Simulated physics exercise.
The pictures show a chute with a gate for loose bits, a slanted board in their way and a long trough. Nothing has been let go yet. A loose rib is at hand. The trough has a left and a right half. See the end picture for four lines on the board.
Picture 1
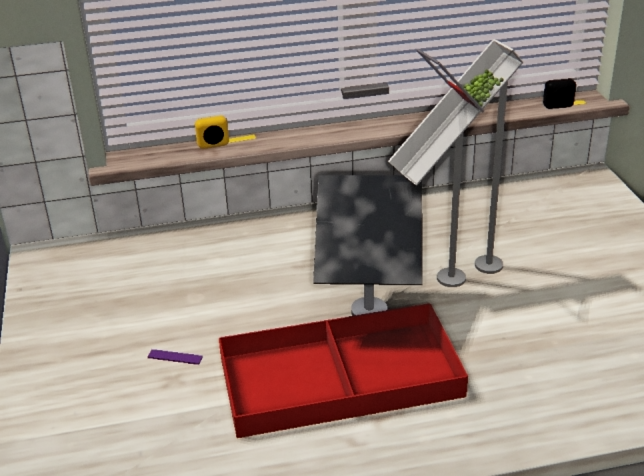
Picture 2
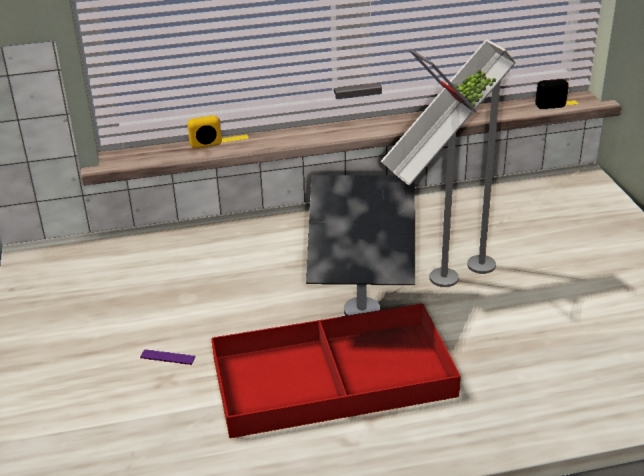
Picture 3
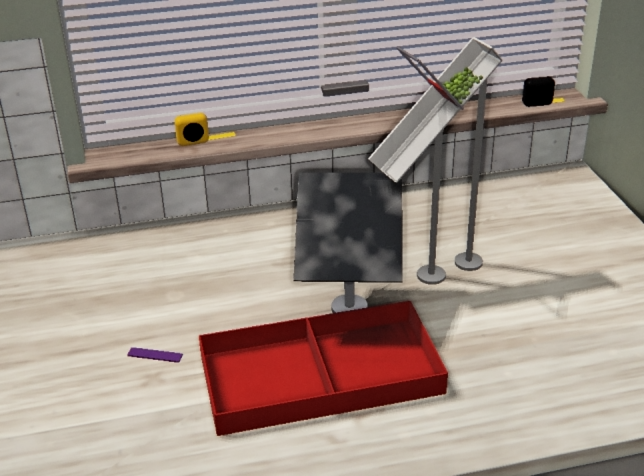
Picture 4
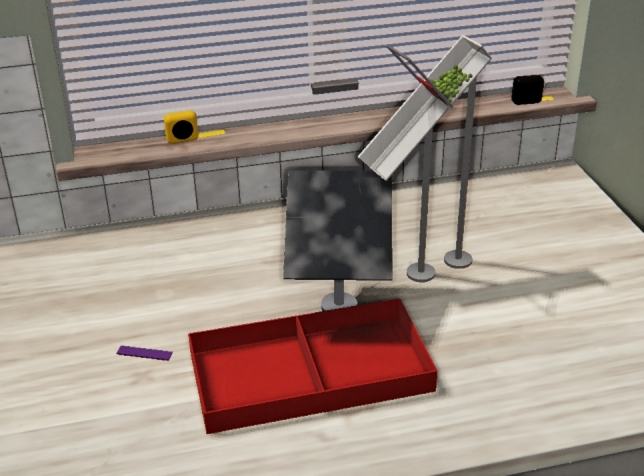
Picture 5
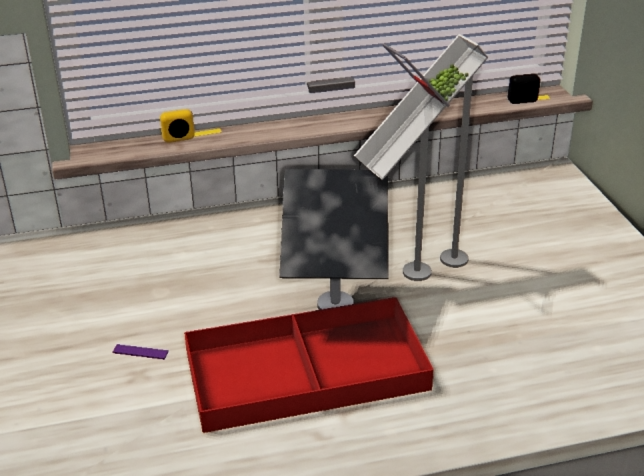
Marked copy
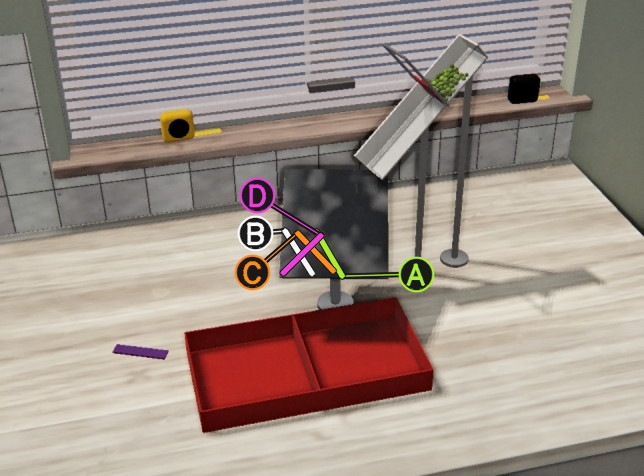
On a pale wooden counter by a window, a raised, slanting chute held some small green bits above a dark tilted board and a red divided tray, and nothing moved except the view, which drifted slightly.
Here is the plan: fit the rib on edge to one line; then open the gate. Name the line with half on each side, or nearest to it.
I would pick line D.
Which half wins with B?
The right half.
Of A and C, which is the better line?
That is line A.
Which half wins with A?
More lands on the right.
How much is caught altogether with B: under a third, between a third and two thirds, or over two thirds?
It is over two thirds.
On the marked copy, line A from (316, 231) to (342, 276); line B from (285, 230) to (312, 273); line C from (297, 233) to (333, 271); line D from (321, 235) to (283, 272).
With A, of what is caught, roughly a quarter in the left half, the larger part in the right.
With B, of what is caught, about a tenth in the left half, almost all in the right.
With C, of what is caught, just a few in the left half, almost all in the right.
With D, of what is caught, roughly two thirds in the left half, roughly a third in the right.
